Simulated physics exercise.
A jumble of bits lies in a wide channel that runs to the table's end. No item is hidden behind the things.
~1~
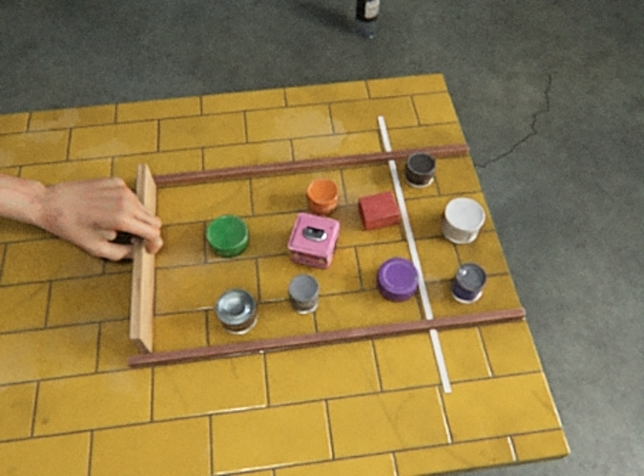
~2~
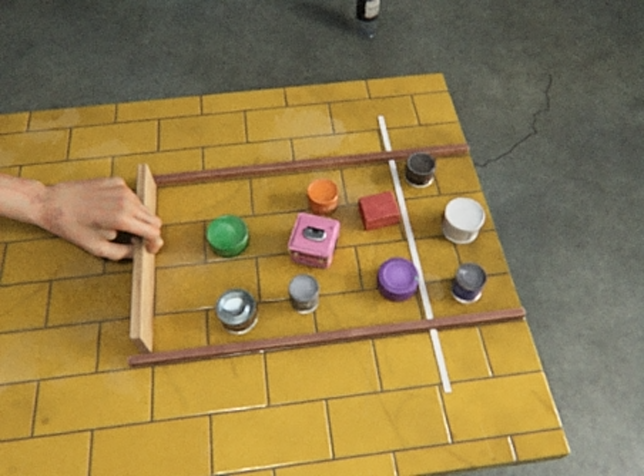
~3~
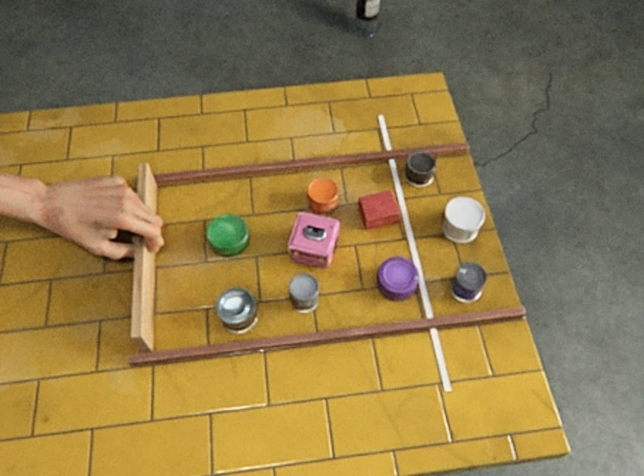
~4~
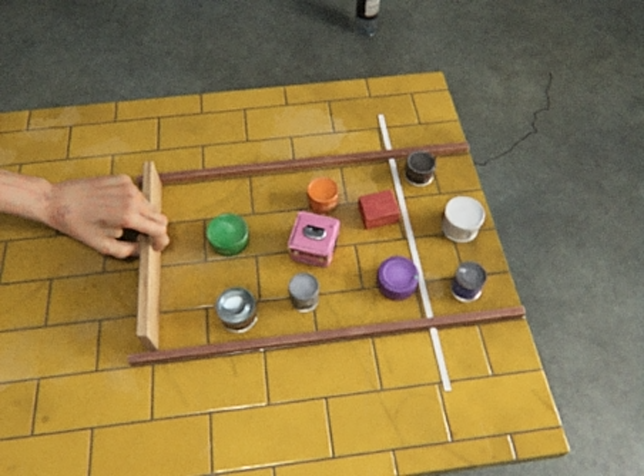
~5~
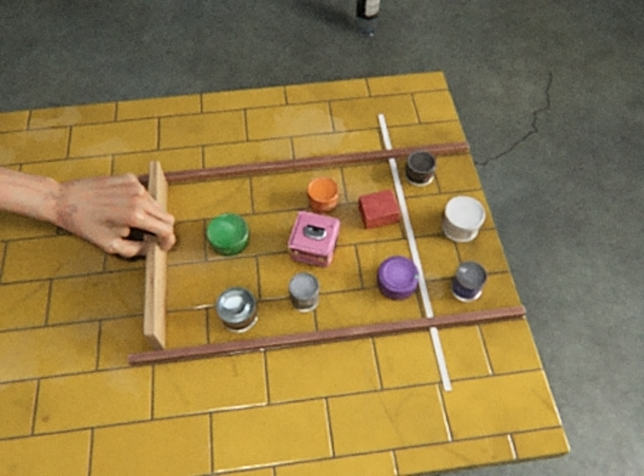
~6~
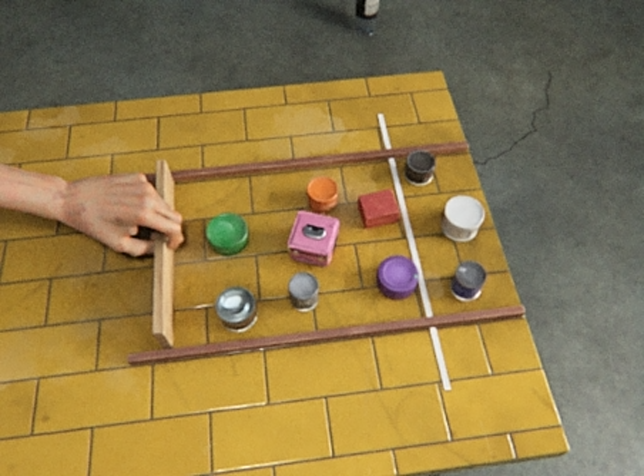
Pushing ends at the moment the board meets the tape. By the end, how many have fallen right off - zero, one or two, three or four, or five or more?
Falling ones: None at all.
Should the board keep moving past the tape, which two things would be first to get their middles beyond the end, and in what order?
Those two would be the purple lid followed by the white tin.
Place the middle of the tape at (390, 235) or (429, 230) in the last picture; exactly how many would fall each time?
Try 1: 0; try 2: 0.
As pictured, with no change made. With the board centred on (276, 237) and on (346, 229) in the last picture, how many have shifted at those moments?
By the first moment it's 4, by the second it's 7.
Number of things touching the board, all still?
4 of them.
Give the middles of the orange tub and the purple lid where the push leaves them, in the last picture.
The orange tub stops around (413, 179); the purple lid around (489, 258).
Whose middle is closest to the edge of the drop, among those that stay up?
That'd be the purple lid, foremost of the lot.
A little later, none off yet; white tin at rest near (462, 219); blue tin at rest near (468, 281); black pot at rest near (420, 168).
Next, none off yet; white tin at rest near (462, 219); blue tin shifted a little near (480, 285); black pot at rest near (421, 167).
When it is over, the number that fall off is zero.
